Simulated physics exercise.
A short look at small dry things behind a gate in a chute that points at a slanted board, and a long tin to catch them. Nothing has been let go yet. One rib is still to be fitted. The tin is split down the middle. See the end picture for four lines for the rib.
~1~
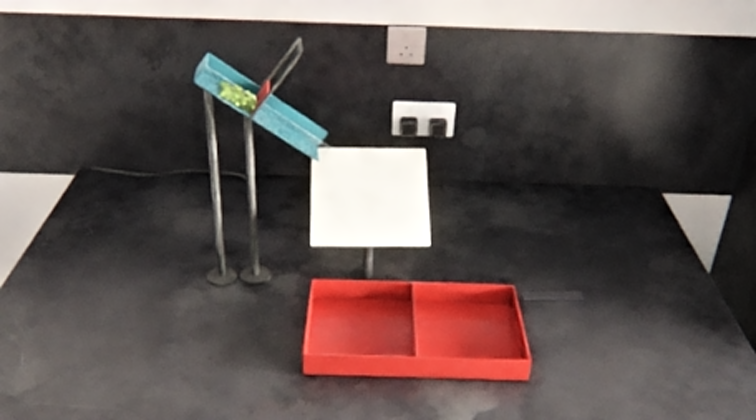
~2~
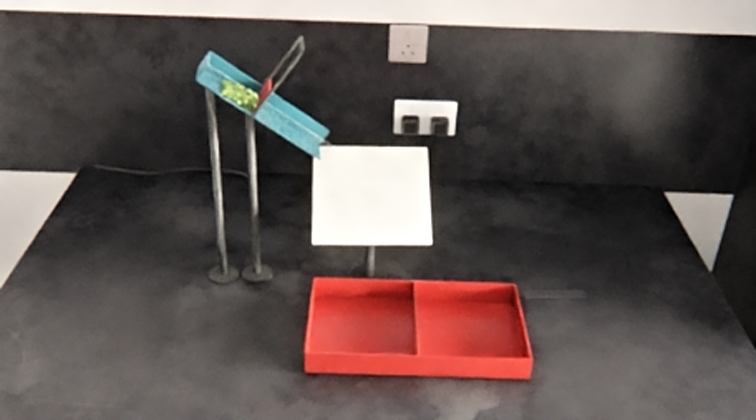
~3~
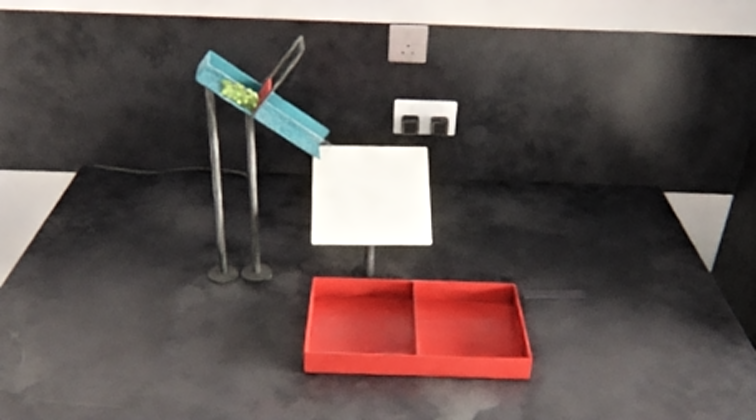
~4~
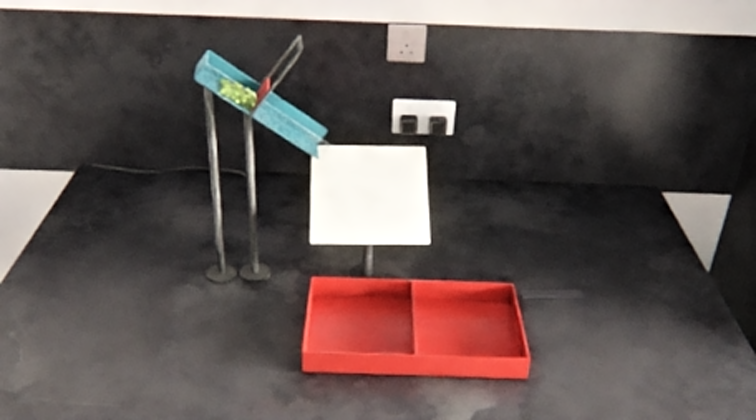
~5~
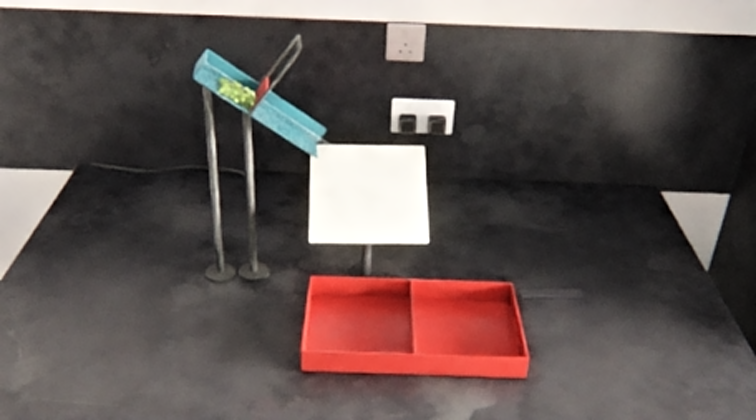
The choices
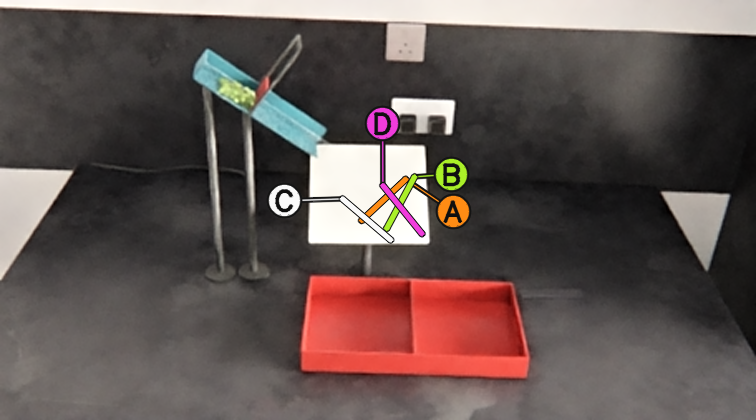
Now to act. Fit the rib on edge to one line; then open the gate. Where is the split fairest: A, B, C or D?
Use line D.
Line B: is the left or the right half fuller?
Left.
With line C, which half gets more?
Right.
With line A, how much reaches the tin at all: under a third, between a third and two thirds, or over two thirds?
Line A gives over two thirds.
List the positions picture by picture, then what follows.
The first picture shows load behind the gate at (241, 95), dried peas; lip of the chute at (318, 154), sloping fairly steeply.
The second picture shows middle of the board at (372, 194), tilted fairly steeply; middle of its low edge at (372, 244); of its high edge at (371, 147).
The third picture shows front corners of the tin at (305, 352) and (531, 359); front end of its middle wall at (418, 356); gate still shut at (267, 88).
The fourth picture shows middle of the load at (241, 92); lip at (318, 152).
The fifth picture shows middle of the load at (240, 91); lip at (317, 151).
On the marked copy, line A from (405, 179) to (361, 220); line B from (414, 176) to (386, 228); line C from (342, 198) to (390, 239); line D from (382, 185) to (421, 233).
With A, of what is caught, all in the left half, none in the right.
With B, of what is caught, nearly all in the left half, a small part in the right.
With C, of what is caught, a stray few in the left half, nearly all in the right.
With D, of what is caught, about half in the left half, about half in the right.
